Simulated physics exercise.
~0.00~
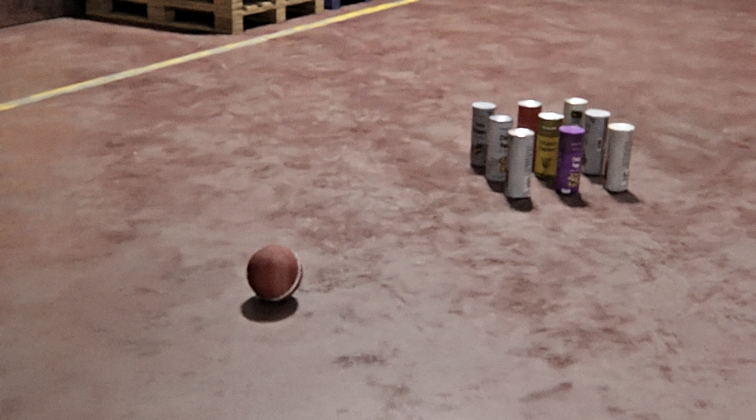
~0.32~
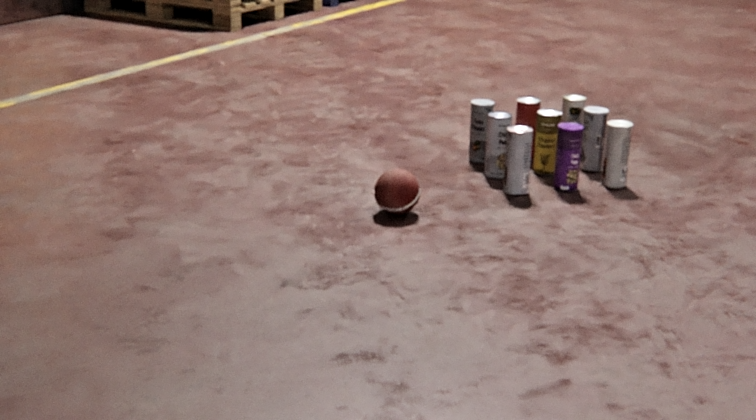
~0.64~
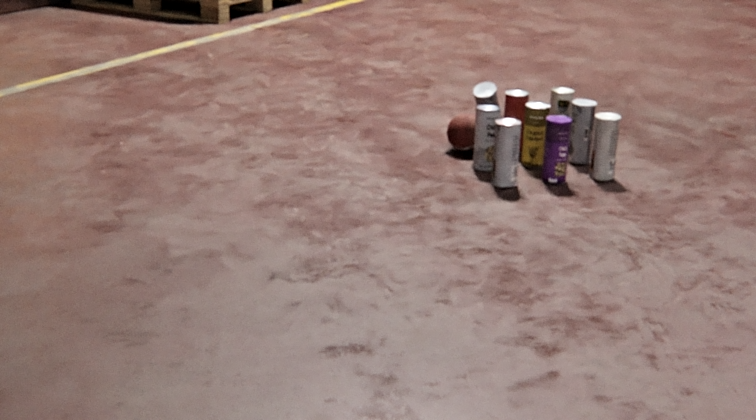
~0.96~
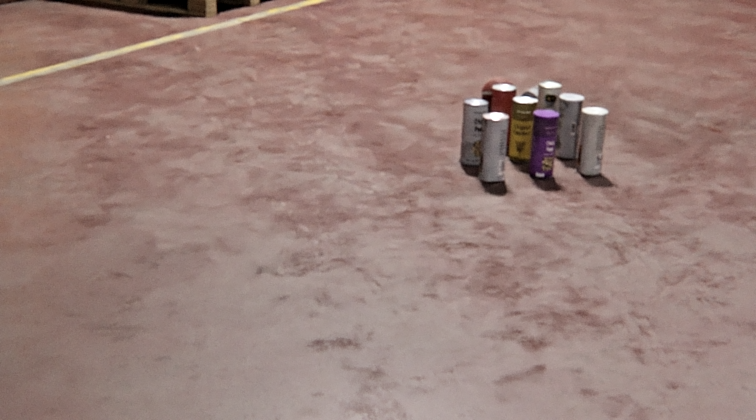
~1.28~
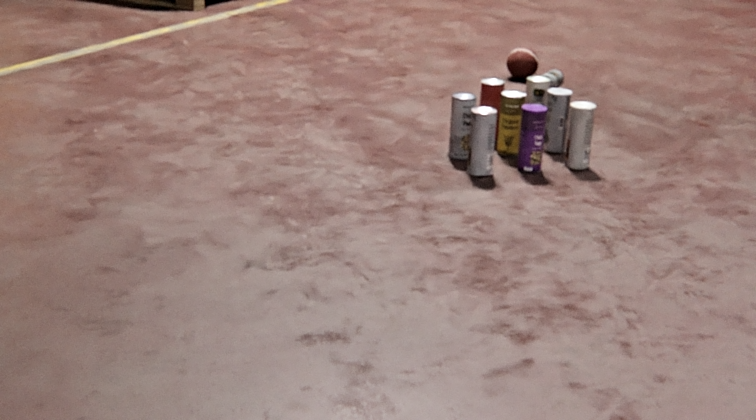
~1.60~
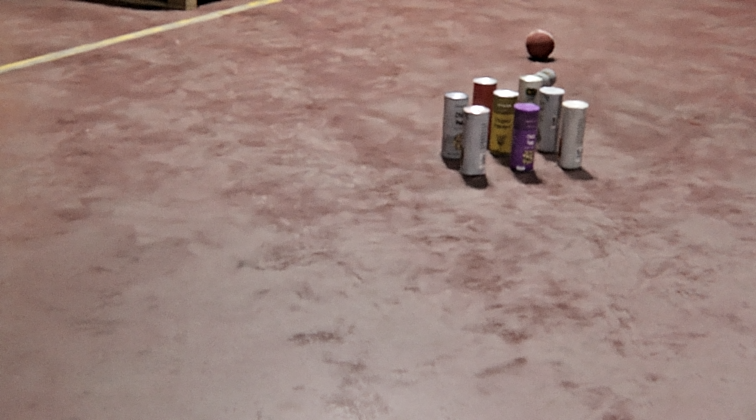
A reddish-brown ball rolls across a mottled red floor toward a tight cluster of nine upright canisters at the right, mostly pale, with one red, one yellow and one purple. The view looks down at an angle, with a yellow line and wooden pallets at the upper left, and pans slightly right. The ball travels right and away, striking the grey canister at the cluster's left rear, which leans and topples. Ball and fallen canister pass behind the others. Finally the ball is rolling away beyond the group, the toppled canister lies behind, and the rest remain standing.
